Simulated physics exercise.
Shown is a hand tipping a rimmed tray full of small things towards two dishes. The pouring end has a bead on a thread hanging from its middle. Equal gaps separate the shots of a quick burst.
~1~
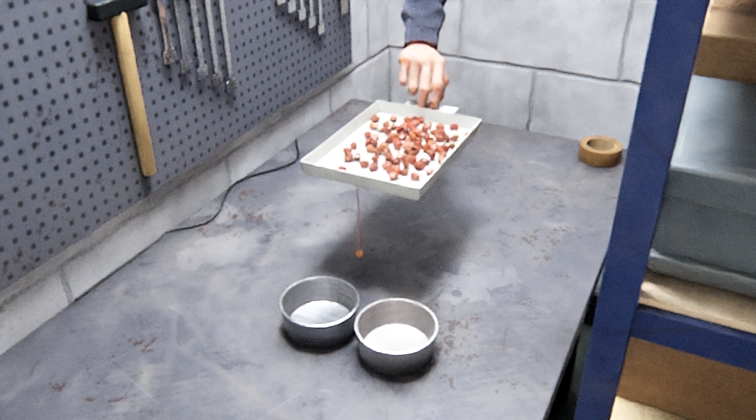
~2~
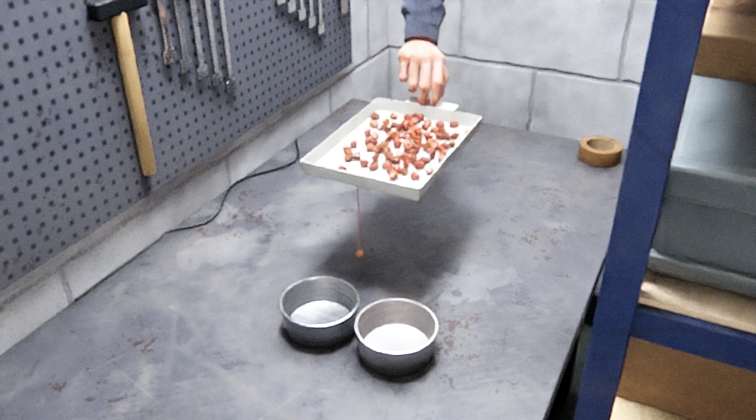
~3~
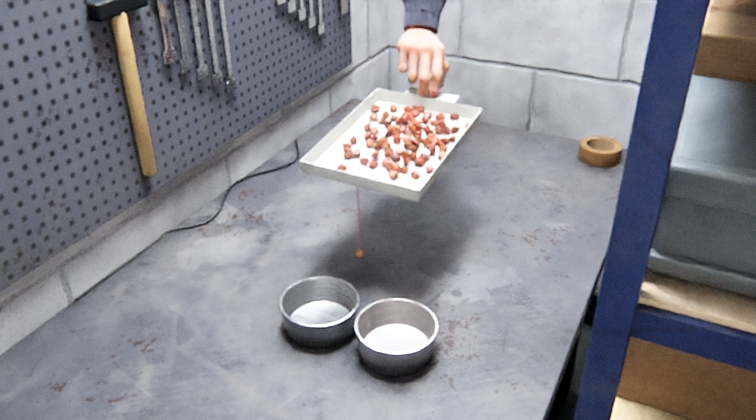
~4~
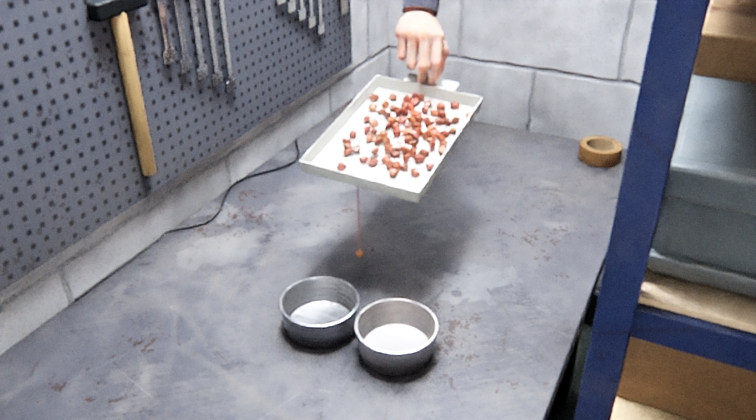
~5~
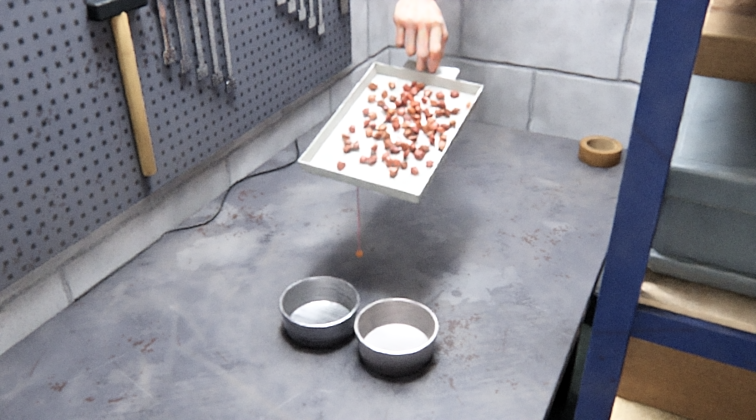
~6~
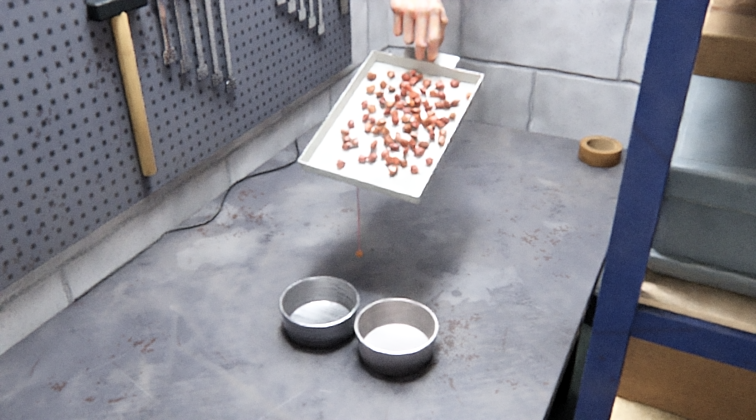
On a grey workbench, a hand lifted the far end of a pale tray of crushed brick bits, steepening its slope toward two metal dishes, while most of the pieces stayed in place.
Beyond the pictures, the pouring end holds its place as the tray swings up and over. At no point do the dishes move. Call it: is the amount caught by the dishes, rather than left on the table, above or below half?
Below half.
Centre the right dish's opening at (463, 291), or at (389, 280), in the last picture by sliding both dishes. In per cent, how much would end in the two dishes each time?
Respectively 20 percent and 60 percent.
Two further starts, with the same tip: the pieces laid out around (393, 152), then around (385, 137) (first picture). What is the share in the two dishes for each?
Near 40 per cent and near 50 per cent.
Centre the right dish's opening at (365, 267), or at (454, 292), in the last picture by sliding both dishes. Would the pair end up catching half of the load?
Earlier try a minority share, later try a minority share.
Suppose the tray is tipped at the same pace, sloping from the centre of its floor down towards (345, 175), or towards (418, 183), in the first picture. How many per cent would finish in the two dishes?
First case about 20 percent; second case about 0 percent.
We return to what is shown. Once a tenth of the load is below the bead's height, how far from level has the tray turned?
Around 85° at that moment.
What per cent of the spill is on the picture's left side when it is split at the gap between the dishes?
Left fraction: Around 10 per cent.
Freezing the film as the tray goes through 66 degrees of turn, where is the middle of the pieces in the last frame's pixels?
Look about (378, 171) in the last picture.
Just after the last frame, tray tipped steeply; almost all on the tray; just a few in the air.
A moment on, tray tipped past a quarter turn; roughly a third on the tray; about a tenth in the right dish; about a tenth in the left dish; roughly a quarter outside both; roughly a quarter in the air.
Further on, tray tipped past a quarter turn; about a tenth in the right dish; roughly a quarter in the left dish; roughly two thirds outside both.
When it is over, tray tipped past a quarter turn; about a tenth in the right dish; roughly a quarter in the left dish; roughly two thirds outside both.
